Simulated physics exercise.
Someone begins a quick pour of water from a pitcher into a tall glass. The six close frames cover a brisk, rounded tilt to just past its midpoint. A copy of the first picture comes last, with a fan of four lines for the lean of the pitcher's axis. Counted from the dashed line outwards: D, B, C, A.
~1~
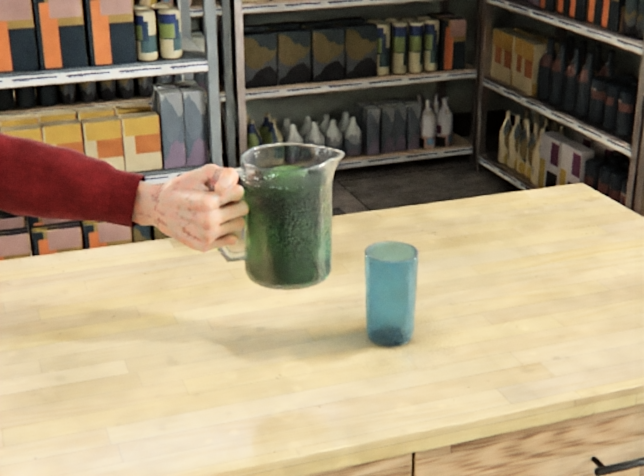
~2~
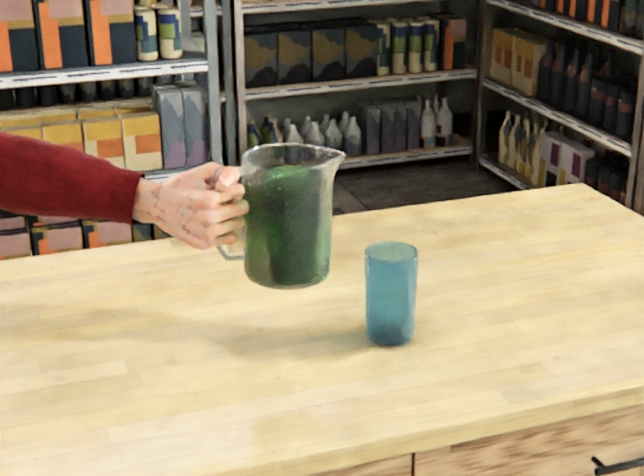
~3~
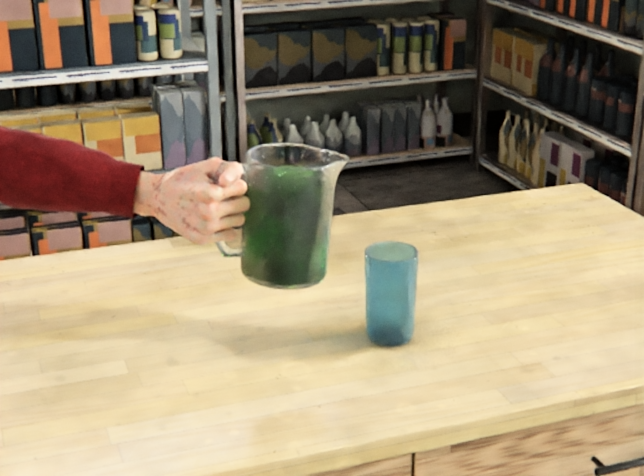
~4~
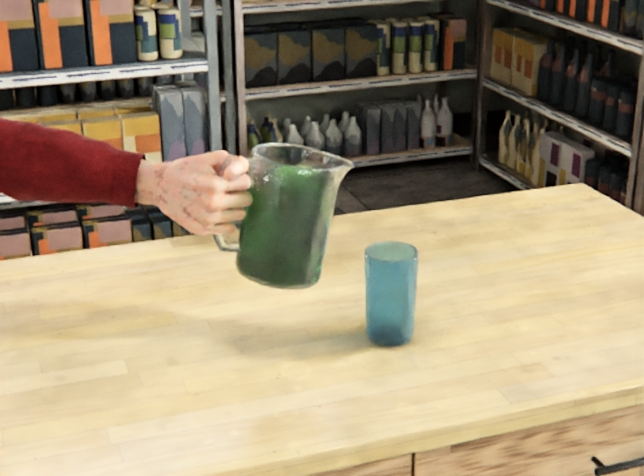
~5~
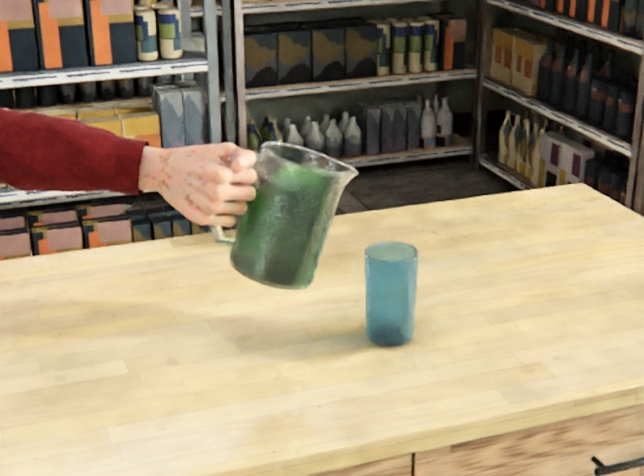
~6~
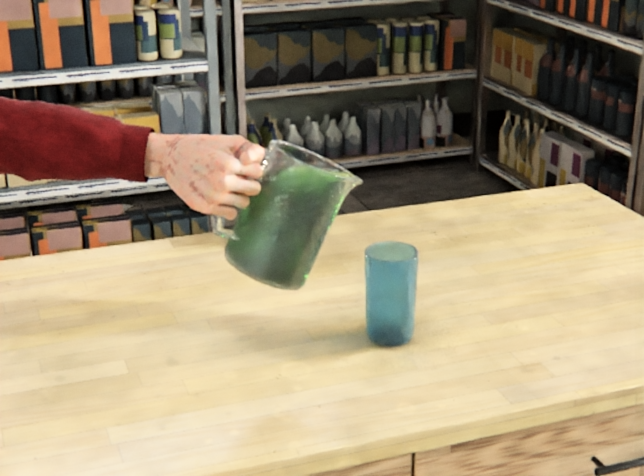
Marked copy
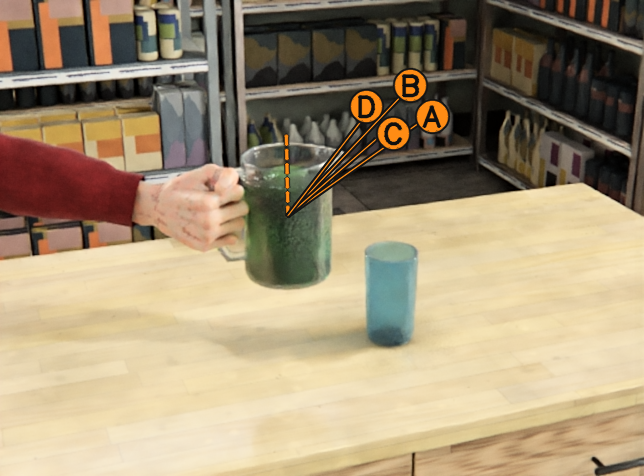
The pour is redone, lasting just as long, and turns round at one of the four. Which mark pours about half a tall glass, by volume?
B works best here.
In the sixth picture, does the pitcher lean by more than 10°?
Yes.
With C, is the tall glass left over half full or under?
Over half.
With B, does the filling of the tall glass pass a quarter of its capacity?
Yes.
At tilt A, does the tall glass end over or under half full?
Over.
On the marked copy, A at (417, 124); B at (398, 98); C at (375, 139); D at (359, 122).
Choosing A, the tall glass ends with about 92 % of what it can hold.
Choosing B, the tall glass ends with about 48 % of what it can hold.
Choosing C, the tall glass ends with about 68 % of what it can hold.
Choosing D, the tall glass ends with about 32 % of what it can hold.
